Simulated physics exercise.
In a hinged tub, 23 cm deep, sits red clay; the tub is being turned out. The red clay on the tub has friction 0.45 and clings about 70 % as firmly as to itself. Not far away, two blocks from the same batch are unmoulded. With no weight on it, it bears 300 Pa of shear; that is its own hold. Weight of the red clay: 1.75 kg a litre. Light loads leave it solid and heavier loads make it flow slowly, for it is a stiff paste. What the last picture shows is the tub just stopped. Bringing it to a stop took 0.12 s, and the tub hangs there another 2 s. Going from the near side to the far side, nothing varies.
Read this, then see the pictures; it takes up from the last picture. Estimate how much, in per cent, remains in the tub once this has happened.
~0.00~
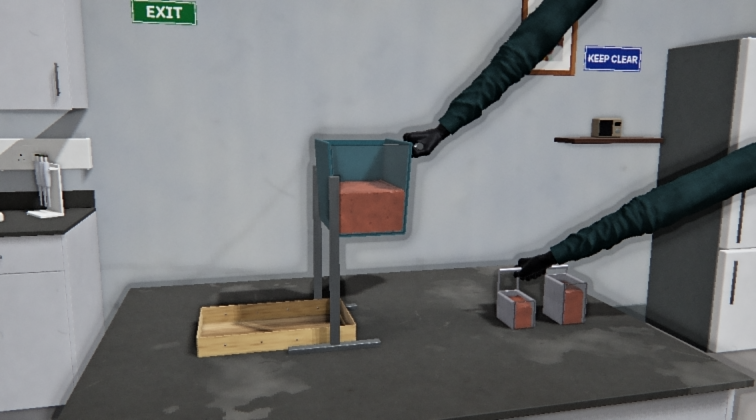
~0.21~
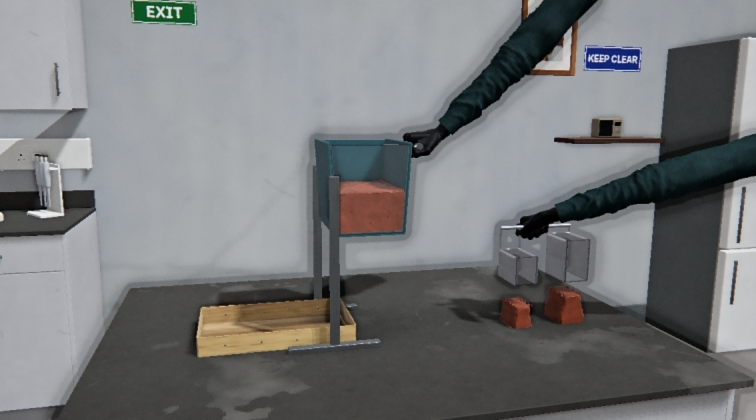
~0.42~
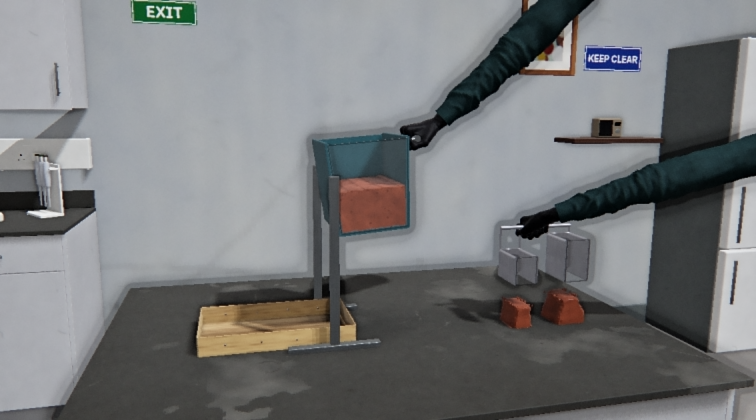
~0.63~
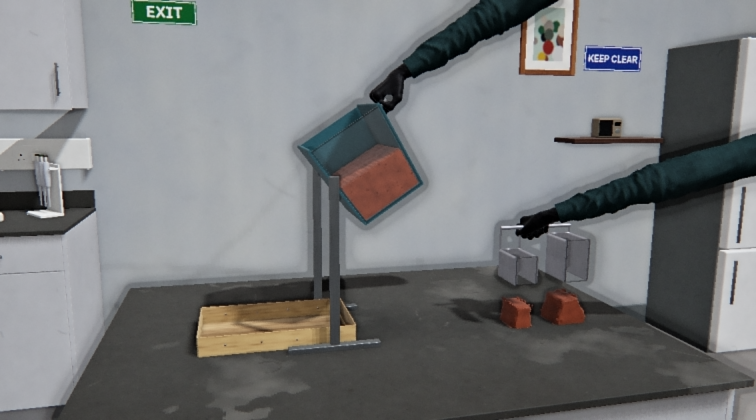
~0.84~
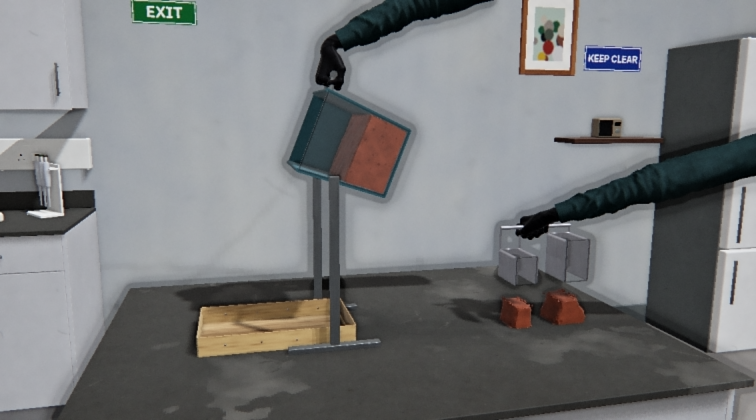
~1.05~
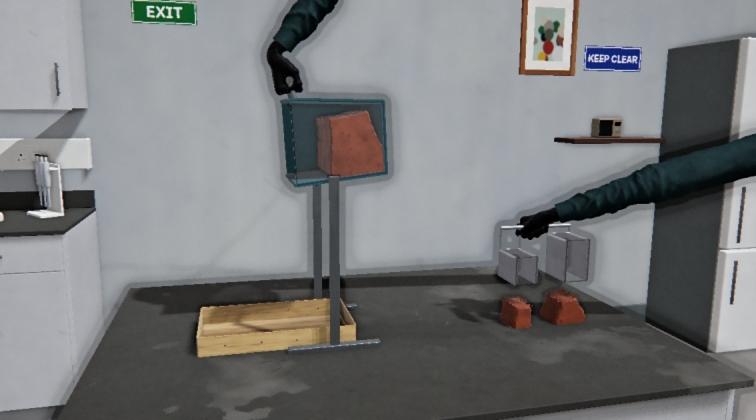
I would say about 76 per cent remains in the tub.
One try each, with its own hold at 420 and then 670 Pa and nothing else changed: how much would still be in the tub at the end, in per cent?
About 80 % first, about 100 % second.
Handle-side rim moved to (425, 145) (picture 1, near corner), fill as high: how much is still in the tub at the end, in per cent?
It would be near 55 %.
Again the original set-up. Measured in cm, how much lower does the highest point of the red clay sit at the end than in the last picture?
Roughly 8 cm.
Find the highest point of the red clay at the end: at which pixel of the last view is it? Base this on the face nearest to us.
(364, 144).
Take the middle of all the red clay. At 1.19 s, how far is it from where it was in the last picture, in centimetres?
Close to 5 centimetres.
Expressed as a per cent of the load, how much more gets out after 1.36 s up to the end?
That comes to some 9 per cent of the load.
After 1.19 s, the tub is at 93 degrees and holds 100 %.
After 1.36 s, the tub is at 93 degrees and holds 85 %.
After 1.53 s, the tub is at 93 degrees and holds 76 %.
After 1.70 s, the tub is at 93 degrees and holds 76 %.
After 3.05 s, at the end, the tub is at 93 degrees and holds 76 %.
